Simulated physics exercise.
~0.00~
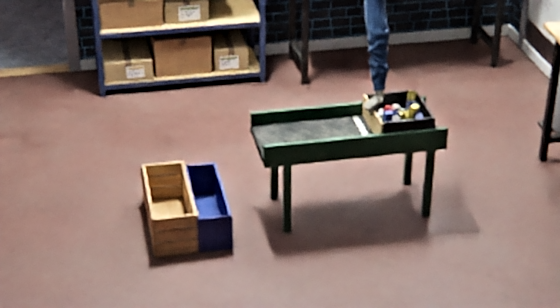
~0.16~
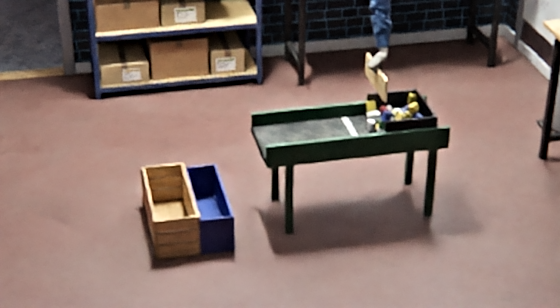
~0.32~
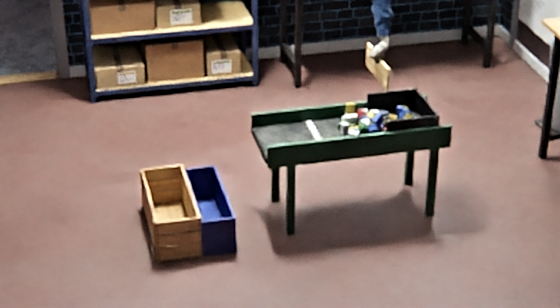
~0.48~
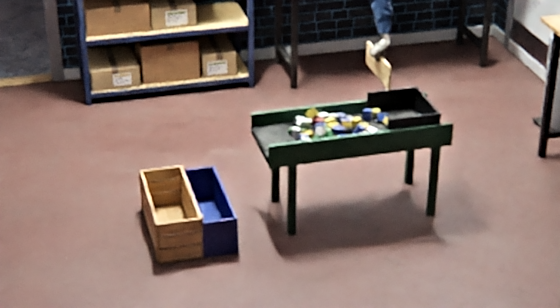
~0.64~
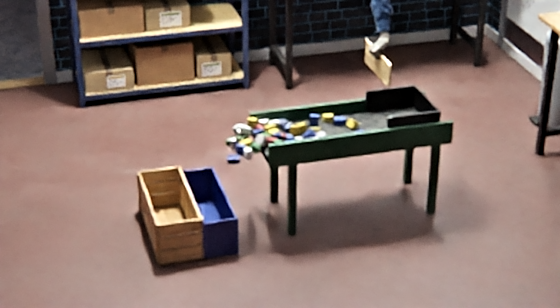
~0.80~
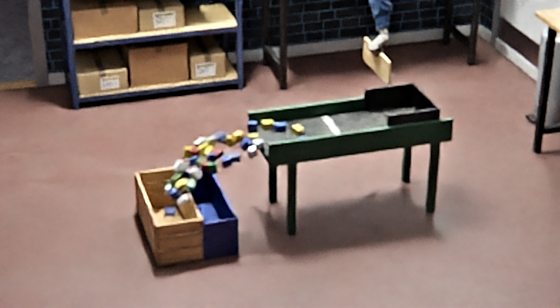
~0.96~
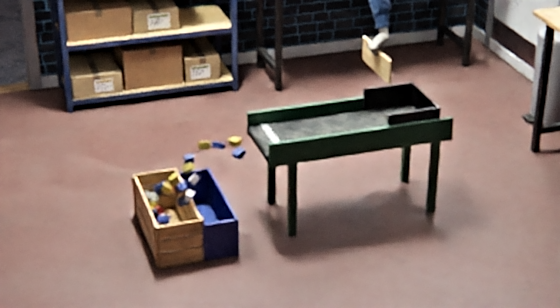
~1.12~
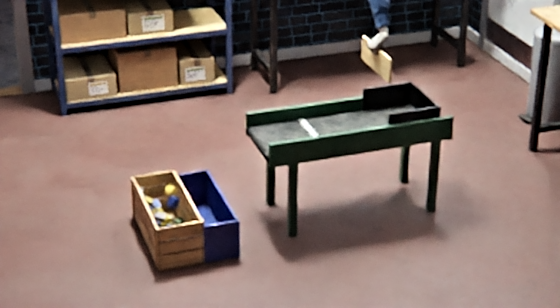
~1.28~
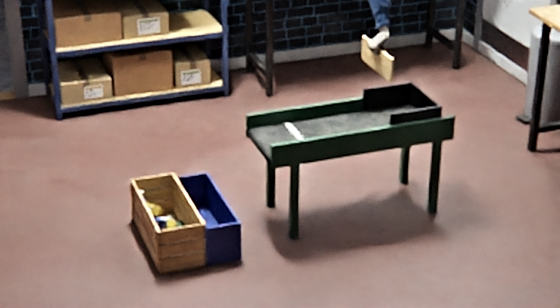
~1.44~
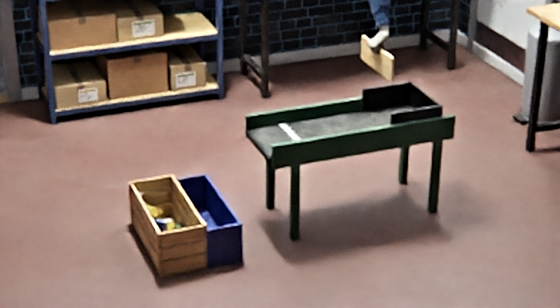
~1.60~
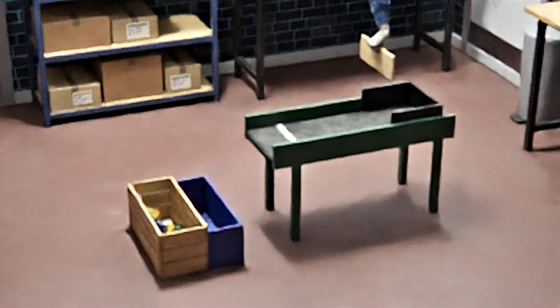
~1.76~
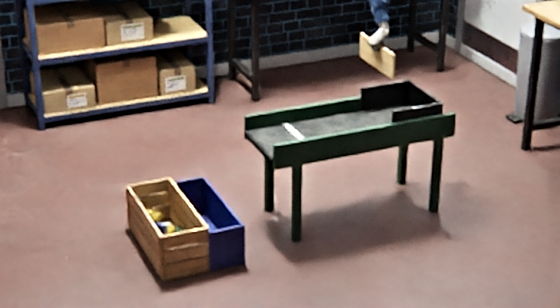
A hand lifts a gate, and toy bricks ride left off the belt into the wooden tote.
